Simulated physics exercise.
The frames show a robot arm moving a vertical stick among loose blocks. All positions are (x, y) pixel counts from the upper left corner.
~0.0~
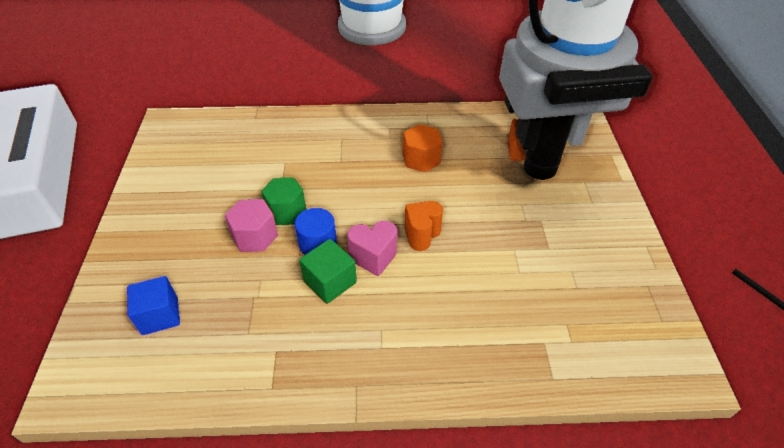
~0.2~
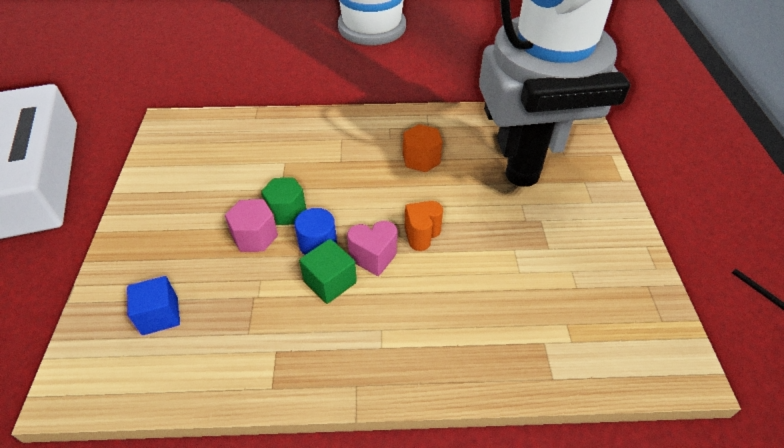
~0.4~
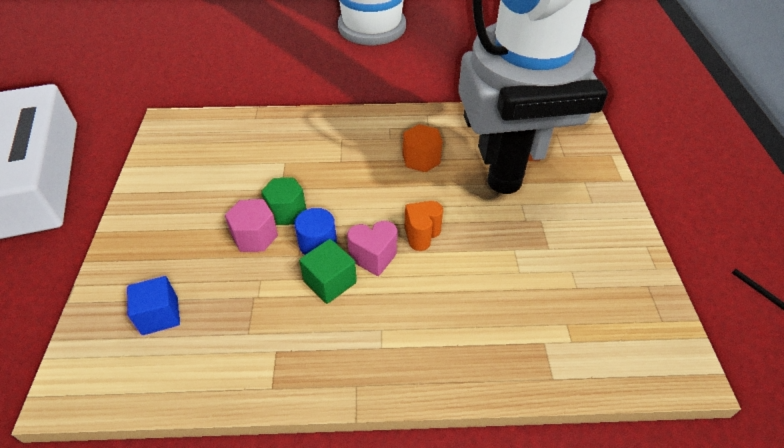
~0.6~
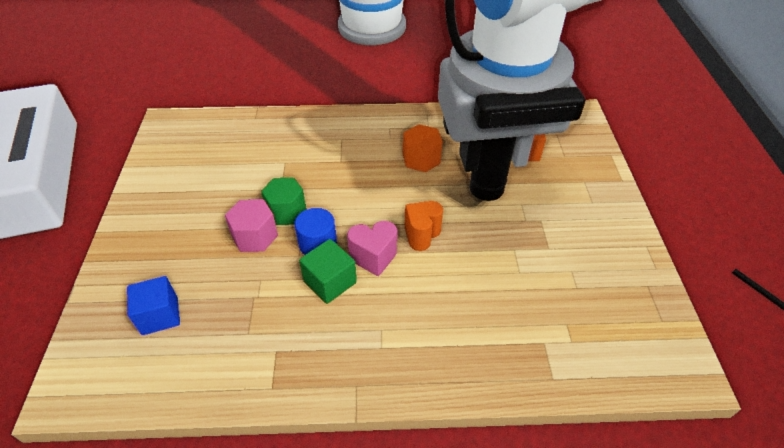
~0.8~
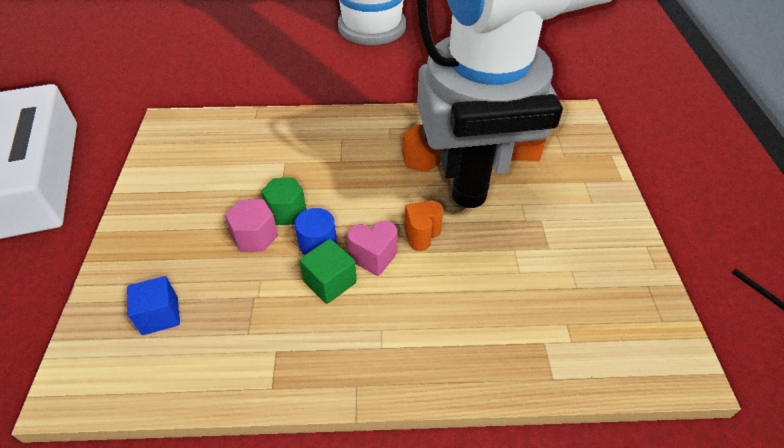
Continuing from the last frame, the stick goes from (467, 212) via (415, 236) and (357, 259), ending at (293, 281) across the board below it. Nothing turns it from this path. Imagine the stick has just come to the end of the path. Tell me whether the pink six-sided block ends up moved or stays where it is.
That block stays.
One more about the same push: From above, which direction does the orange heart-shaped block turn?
Answer: Against the clock.
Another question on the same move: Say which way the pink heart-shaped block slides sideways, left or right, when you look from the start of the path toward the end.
It is displaced to the left.
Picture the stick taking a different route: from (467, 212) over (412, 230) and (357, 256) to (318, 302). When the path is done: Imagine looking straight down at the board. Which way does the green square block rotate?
From overhead, clockwise.
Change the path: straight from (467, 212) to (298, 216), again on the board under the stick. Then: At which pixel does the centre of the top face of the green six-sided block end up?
It ends at (262, 184).
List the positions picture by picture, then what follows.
The first frame shows stick's lower end at (540, 169); pink six-sided block at (248, 214); green square block at (327, 260); pink heart-shaped block at (373, 235); orange heart-shaped block at (423, 212).
The second frame shows stick at (522, 176); blocks still.
The third frame shows stick at (504, 183); blocks still.
The fourth frame shows stick at (487, 190); blocks still.
The fifth frame shows stick at (469, 197); pink six-sided block at (248, 214); green square block at (327, 260); pink heart-shaped block at (373, 235); orange heart-shaped block at (423, 212).
On the path given first. One third of the way, stick at (415, 221); green square block at (314, 266), turned 15° clockwise; pink heart-shaped block at (353, 254), turned 30° clockwise; orange heart-shaped block at (393, 239), turned 40° anticlockwise.
Two thirds of the way, stick at (355, 245); green square block at (305, 272), turned 40° clockwise; pink heart-shaped block at (345, 284), turned 55° clockwise; orange heart-shaped block at (374, 261).
At the end, stick at (290, 266); pink six-sided block still; green square block at (269, 298); pink heart-shaped block at (345, 285), turned 55° clockwise; orange heart-shaped block at (374, 261), turned 150° anticlockwise.
